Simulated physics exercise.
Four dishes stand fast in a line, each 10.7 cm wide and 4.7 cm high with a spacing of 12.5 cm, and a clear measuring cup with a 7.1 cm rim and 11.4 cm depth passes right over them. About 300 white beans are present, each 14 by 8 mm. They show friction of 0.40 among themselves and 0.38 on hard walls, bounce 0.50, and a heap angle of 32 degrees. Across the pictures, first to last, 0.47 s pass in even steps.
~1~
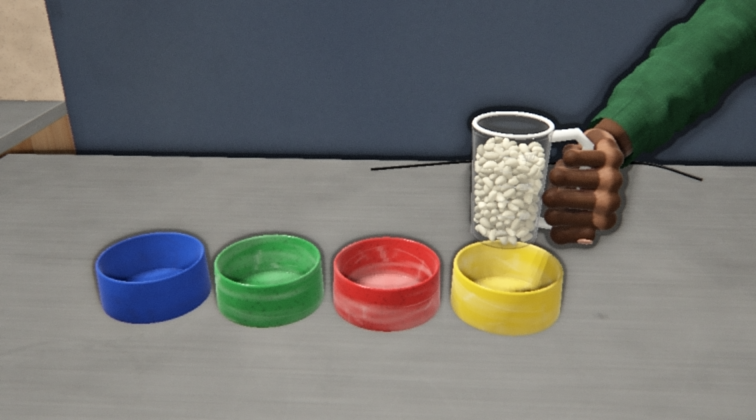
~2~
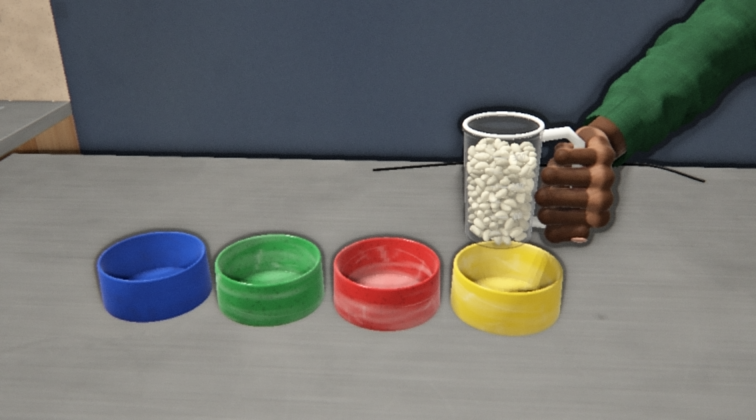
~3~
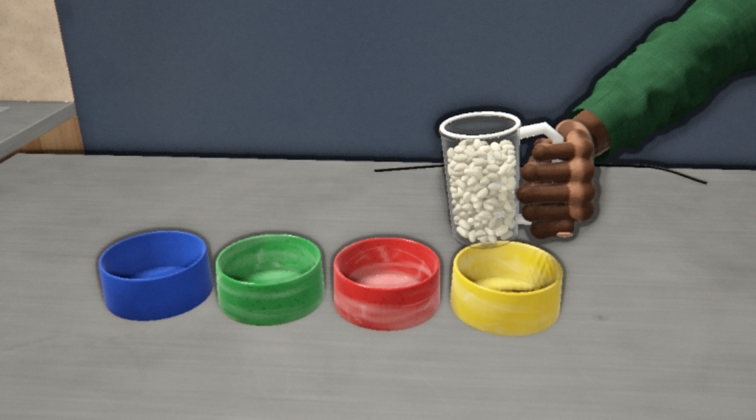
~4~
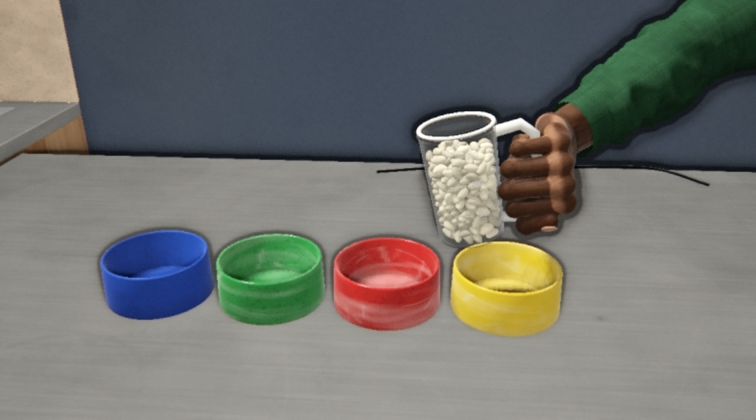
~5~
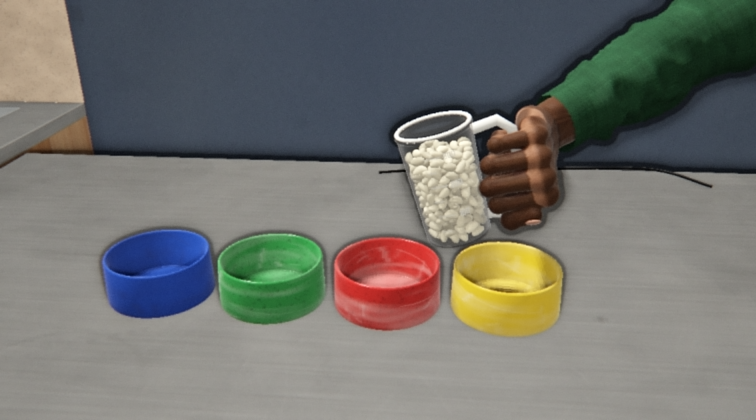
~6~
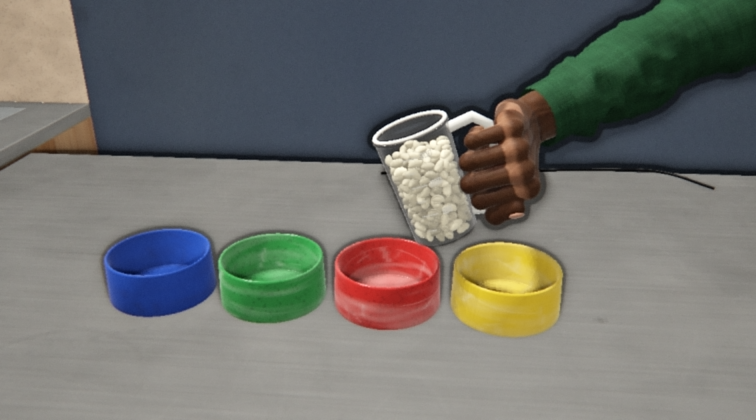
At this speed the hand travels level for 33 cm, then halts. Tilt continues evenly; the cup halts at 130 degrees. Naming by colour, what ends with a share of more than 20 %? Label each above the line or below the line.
Red dish: Below the line; blue dish: Above the line; green dish: Below the line; yellow dish: Below the line; counter: Below the line.
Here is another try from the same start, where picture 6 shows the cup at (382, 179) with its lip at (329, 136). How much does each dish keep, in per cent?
Red 0, blue 90, green 0, yellow 0.
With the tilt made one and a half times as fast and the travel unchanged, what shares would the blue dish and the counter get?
I'd say blue ends at 90 while the counter ends at 10.
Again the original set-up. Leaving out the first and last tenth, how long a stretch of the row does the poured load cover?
Some 6 centimetres.
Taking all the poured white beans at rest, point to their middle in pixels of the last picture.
Close to pixel (151, 268).
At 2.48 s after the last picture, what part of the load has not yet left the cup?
0 per cent.
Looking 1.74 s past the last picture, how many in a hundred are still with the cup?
About 85 per cent.
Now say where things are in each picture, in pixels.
Cup at (508, 181), tilt 0 degrees, lip at (475, 124), moved 0.0 cm; middle of the pieces at (509, 195); yellow dish at (508, 266); red dish at (387, 263); green dish at (268, 259); blue dish at (151, 256), in the first frame.
Cup at (501, 181), tilt 2 degrees, lip at (465, 126), moved 0.7 cm; middle of the pieces at (502, 195), in the second frame.
Cup at (483, 181), tilt 6 degrees, lip at (442, 128), moved 2.4 cm; middle of the pieces at (485, 195), in the third frame.
Cup at (464, 181), tilt 11 degrees, lip at (419, 132), moved 4.2 cm; middle of the pieces at (468, 195), in the fourth frame.
Cup at (446, 181), tilt 15 degrees, lip at (397, 135), moved 6.0 cm; middle of the pieces at (451, 194), in the fifth frame.
Cup at (428, 180), tilt 20 degrees, lip at (375, 139), moved 7.7 cm; middle of the pieces at (434, 193); yellow dish at (508, 268); red dish at (388, 262); green dish at (271, 257); blue dish at (159, 252), in the sixth frame.
Then, 1.05 s after the last picture, tilt 71 degrees; cup holds 100 %.
Then, 1.74 s after the last picture, tilt 104 degrees; cup holds 85 %, blue 15 %.
Then, 2.48 s after the last picture, tilt 130 degrees; cup holds 0 %, blue 95 %.
In the end, red 0 %, blue 95 %, green 0 %, yellow 0 %, counter 5 %.
